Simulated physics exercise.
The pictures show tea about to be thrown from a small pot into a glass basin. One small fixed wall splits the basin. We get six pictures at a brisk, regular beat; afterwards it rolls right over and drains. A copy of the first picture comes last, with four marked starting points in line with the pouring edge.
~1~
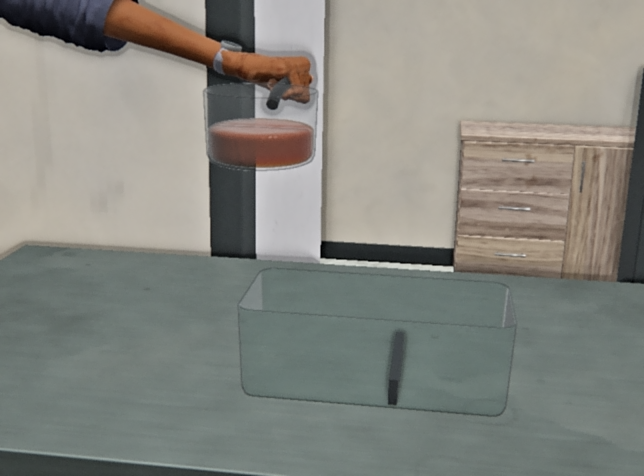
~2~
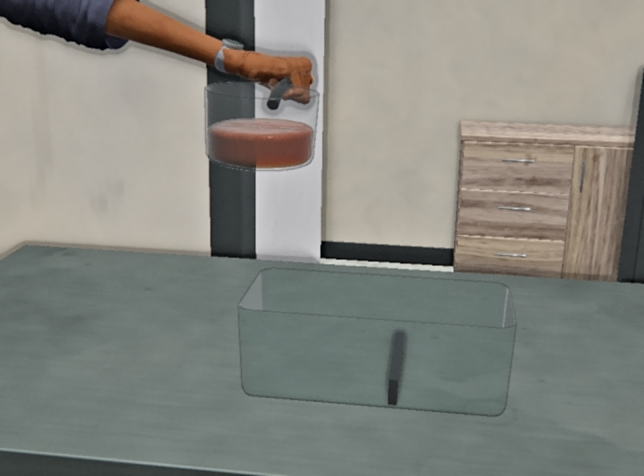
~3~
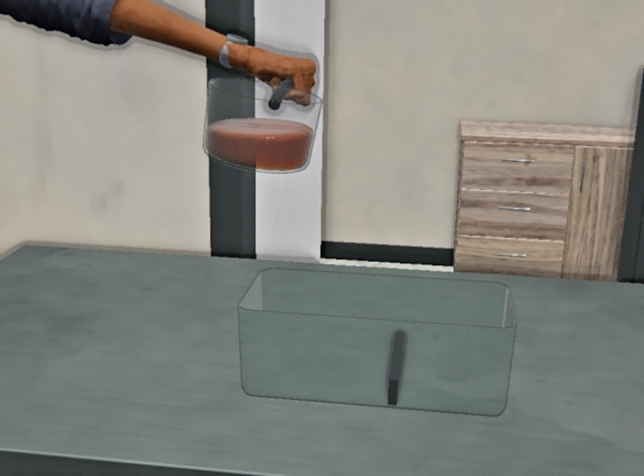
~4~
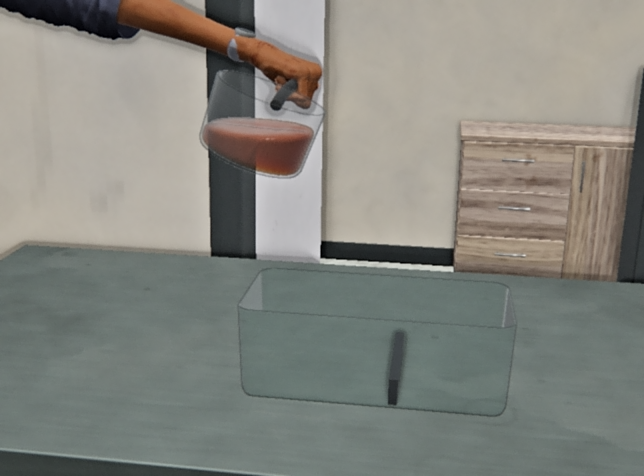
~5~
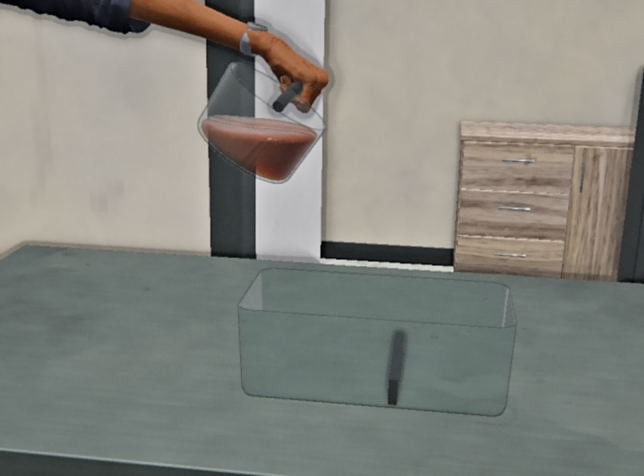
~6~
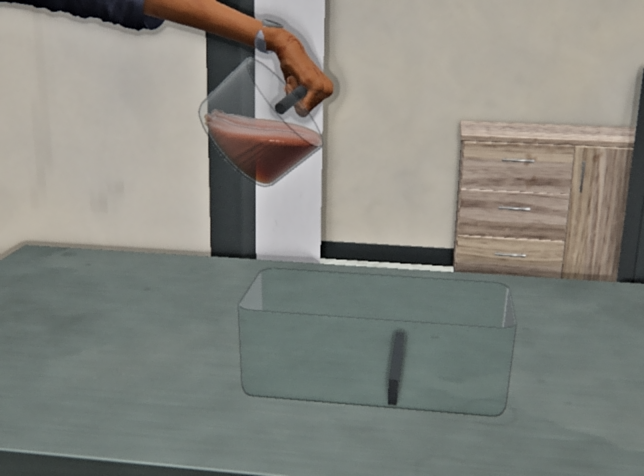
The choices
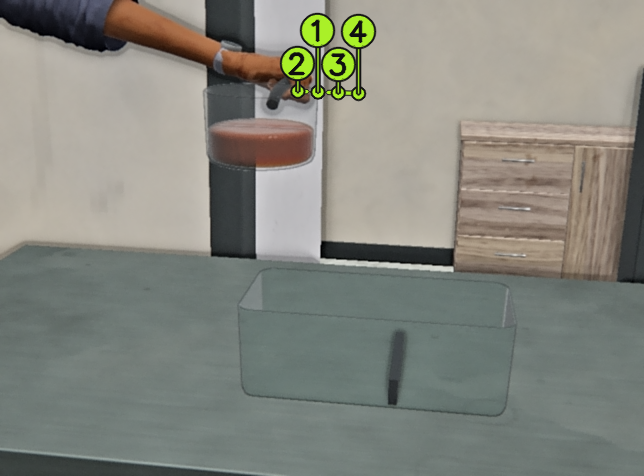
To begin with, a hand reaching in from the left holds a clear pot of reddish-brown tea upright above an empty glass basin on a greenish table. The hand then turns the pot steadily to the right, lowering its right lip, while the tea shifts inside and the basin stays still.
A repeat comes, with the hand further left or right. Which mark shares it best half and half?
Go for 4.
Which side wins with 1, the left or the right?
More ends on the left.
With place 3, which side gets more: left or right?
The left one.
On the marked copy, 1 at (317, 92); 2 at (297, 91); 3 at (338, 92); 4 at (358, 93).
With 1, about 89 % ends left of the wall and 7 % right of it; 4 % is lost outside.
With 2, about 83 % ends left of the wall and 14 % right of it; 3 % is lost outside.
With 3, about 80 % ends left of the wall and 17 % right of it; 4 % is lost outside.
With 4, about 49 % ends left of the wall and 49 % right of it.
